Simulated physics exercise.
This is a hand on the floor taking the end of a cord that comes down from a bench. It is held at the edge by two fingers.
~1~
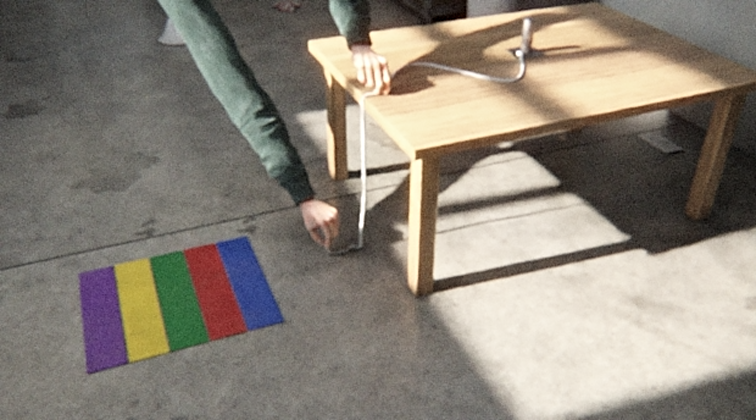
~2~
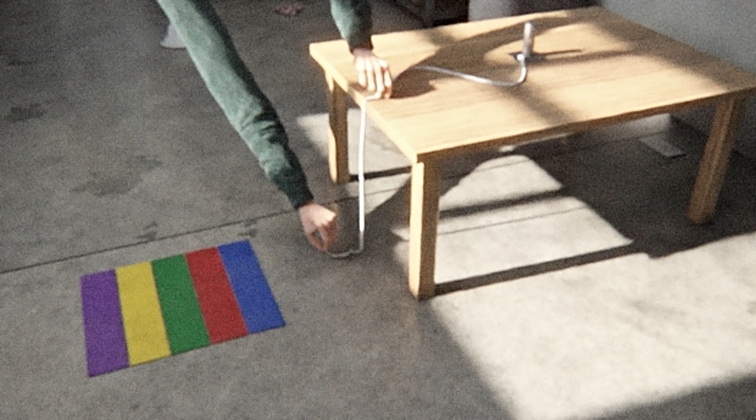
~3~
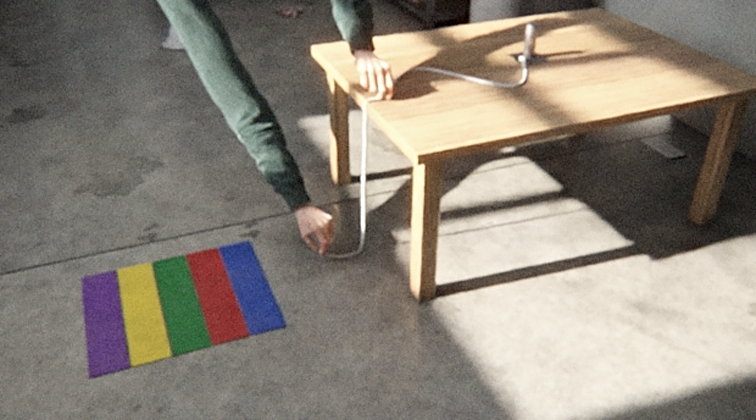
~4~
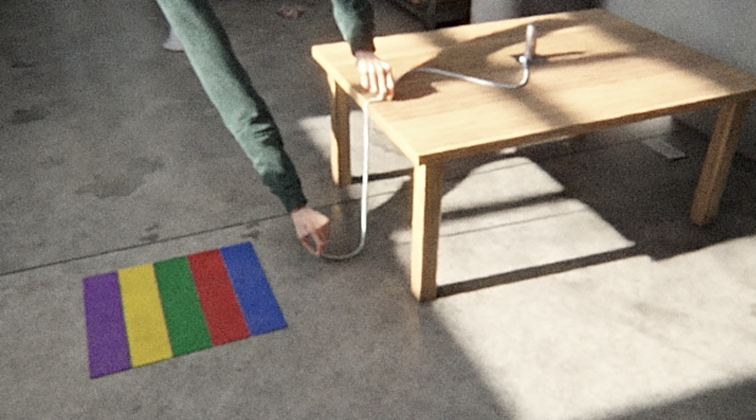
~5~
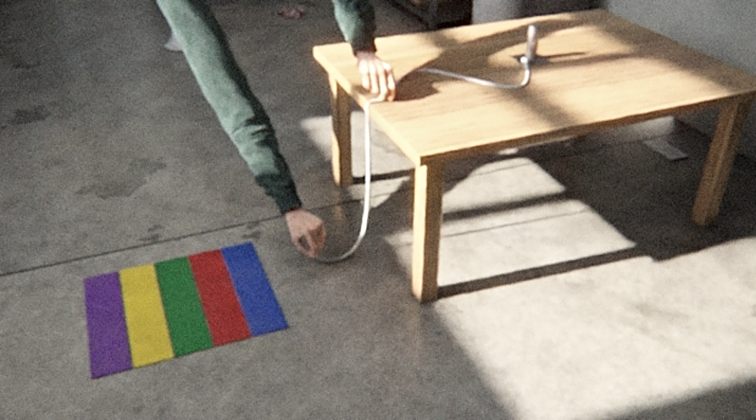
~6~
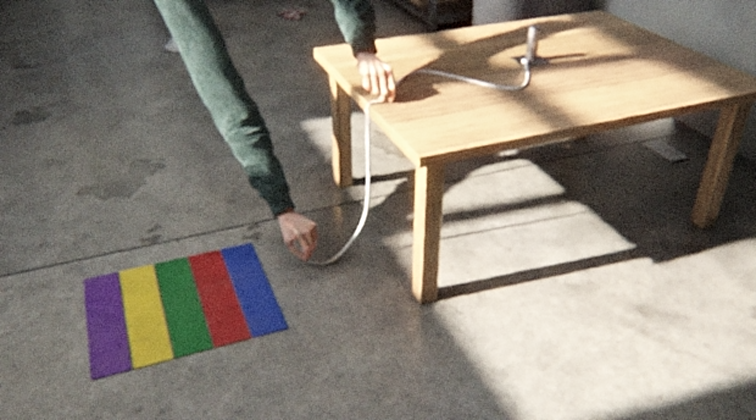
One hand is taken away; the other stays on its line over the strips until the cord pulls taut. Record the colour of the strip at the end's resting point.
Resting point: Purple strip.
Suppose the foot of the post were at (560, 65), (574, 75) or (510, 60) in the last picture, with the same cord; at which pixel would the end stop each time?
Results per try: (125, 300); (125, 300); (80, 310).
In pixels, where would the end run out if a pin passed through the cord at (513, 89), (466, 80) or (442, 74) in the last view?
(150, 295), (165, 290) and (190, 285).
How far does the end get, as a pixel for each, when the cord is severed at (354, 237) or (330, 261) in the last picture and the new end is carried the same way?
Try 1: (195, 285); try 2: (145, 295).
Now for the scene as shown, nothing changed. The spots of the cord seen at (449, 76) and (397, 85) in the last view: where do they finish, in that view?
They finish close to (402, 90) and close to (334, 122).
Early on, end near (183, 286); over green.
Midway, end near (132, 298); over yellow.
At the end of the slack, end near (101, 305); over purple. It halts on the purple strip.
